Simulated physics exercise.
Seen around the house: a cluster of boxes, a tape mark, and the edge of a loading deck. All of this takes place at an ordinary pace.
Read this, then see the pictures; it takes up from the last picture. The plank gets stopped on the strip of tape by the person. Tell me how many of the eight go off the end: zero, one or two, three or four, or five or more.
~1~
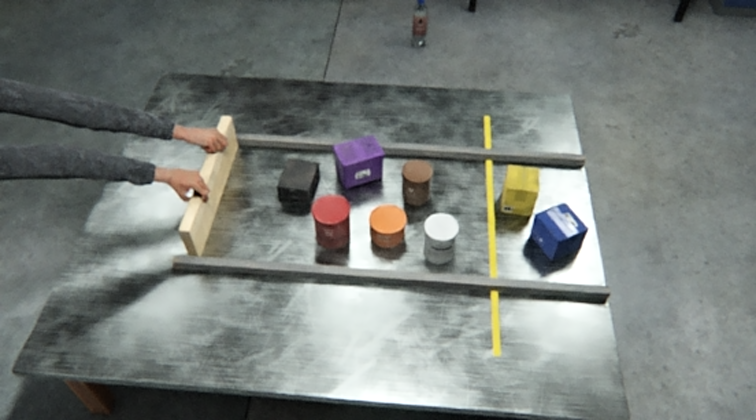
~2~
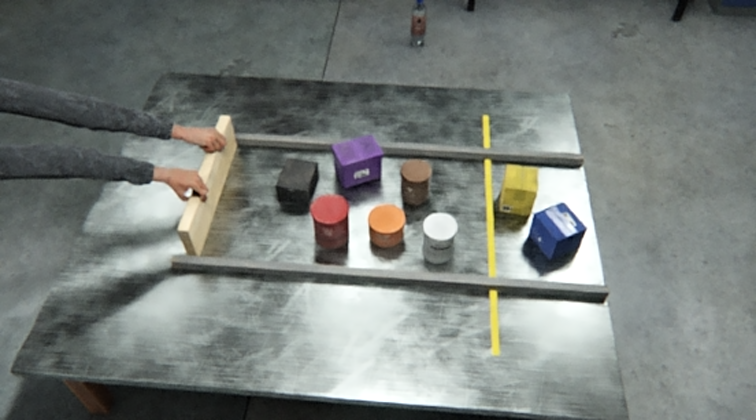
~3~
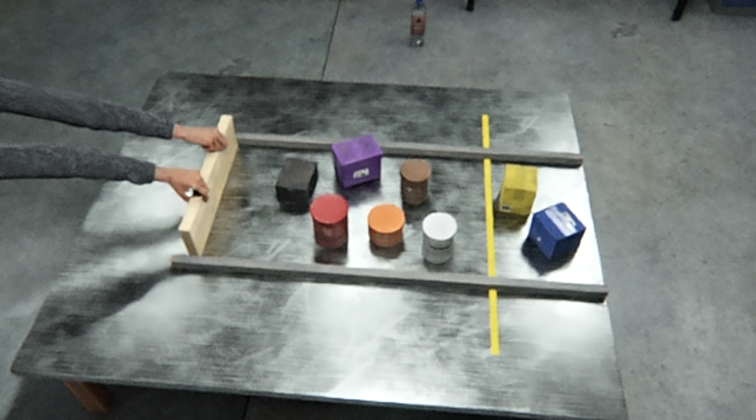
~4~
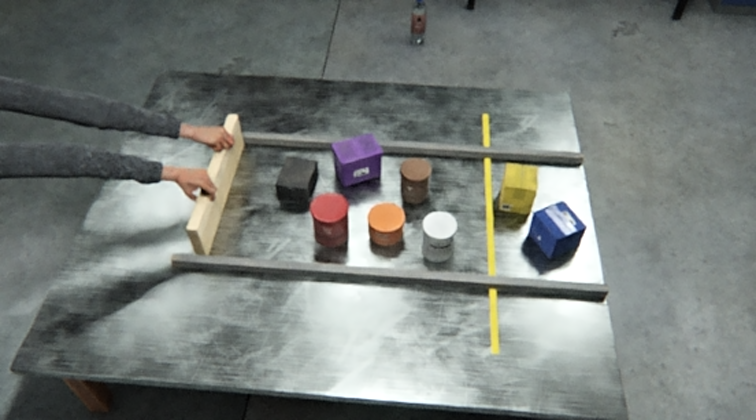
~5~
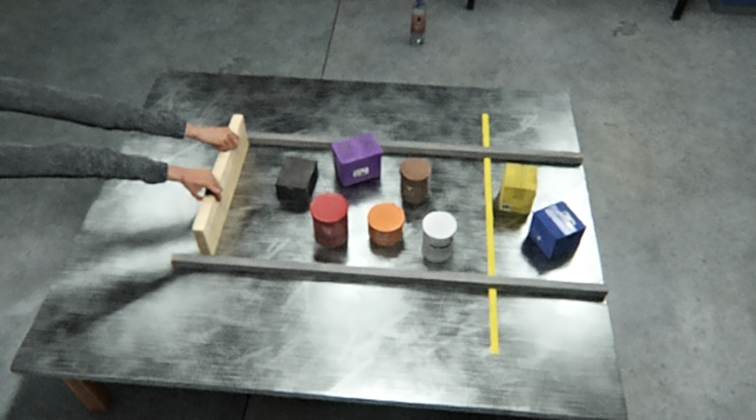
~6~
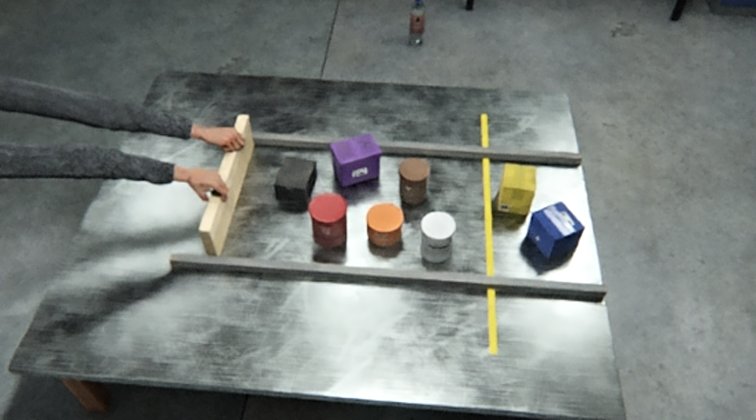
The drop will claim none of them.
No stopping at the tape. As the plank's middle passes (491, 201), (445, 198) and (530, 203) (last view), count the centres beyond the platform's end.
It would be 0, 0 and 2.
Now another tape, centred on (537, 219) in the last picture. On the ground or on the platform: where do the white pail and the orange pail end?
In this case the white pail rests in place and the orange pail rests in place.
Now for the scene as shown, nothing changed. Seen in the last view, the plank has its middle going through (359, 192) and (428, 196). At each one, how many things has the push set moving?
Counts: 4, 6.
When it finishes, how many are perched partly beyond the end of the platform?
1.
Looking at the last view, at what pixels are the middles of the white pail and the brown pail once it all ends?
Final centres, first then second: (512, 257), (538, 190).
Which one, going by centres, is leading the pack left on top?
That would be the blue box.
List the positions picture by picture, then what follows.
In the first frame, blue box (558, 232); yellow parcel (520, 191); white pail (440, 239); plank (212, 184); tape (491, 217).
In the second frame, yellow parcel (519, 190); black crate (298, 182).
In the third frame, white pail (438, 239); brown pail (415, 182).
In the fourth frame, blue box (557, 230); purple tote (358, 161).
In the fifth frame, yellow parcel (518, 189); plank (223, 183).
In the sixth frame, blue box (555, 230); yellow parcel (517, 189); white pail (437, 238); plank (229, 183); tape (488, 215).
Soon after, none off yet; blue box at rest near (555, 230); yellow parcel at rest near (517, 189); white pail at rest near (437, 238).
Then, none off yet; blue box at rest near (555, 230); yellow parcel at rest near (517, 189); white pail moved a little near (451, 242).
At rest, the number that fall off is zero.
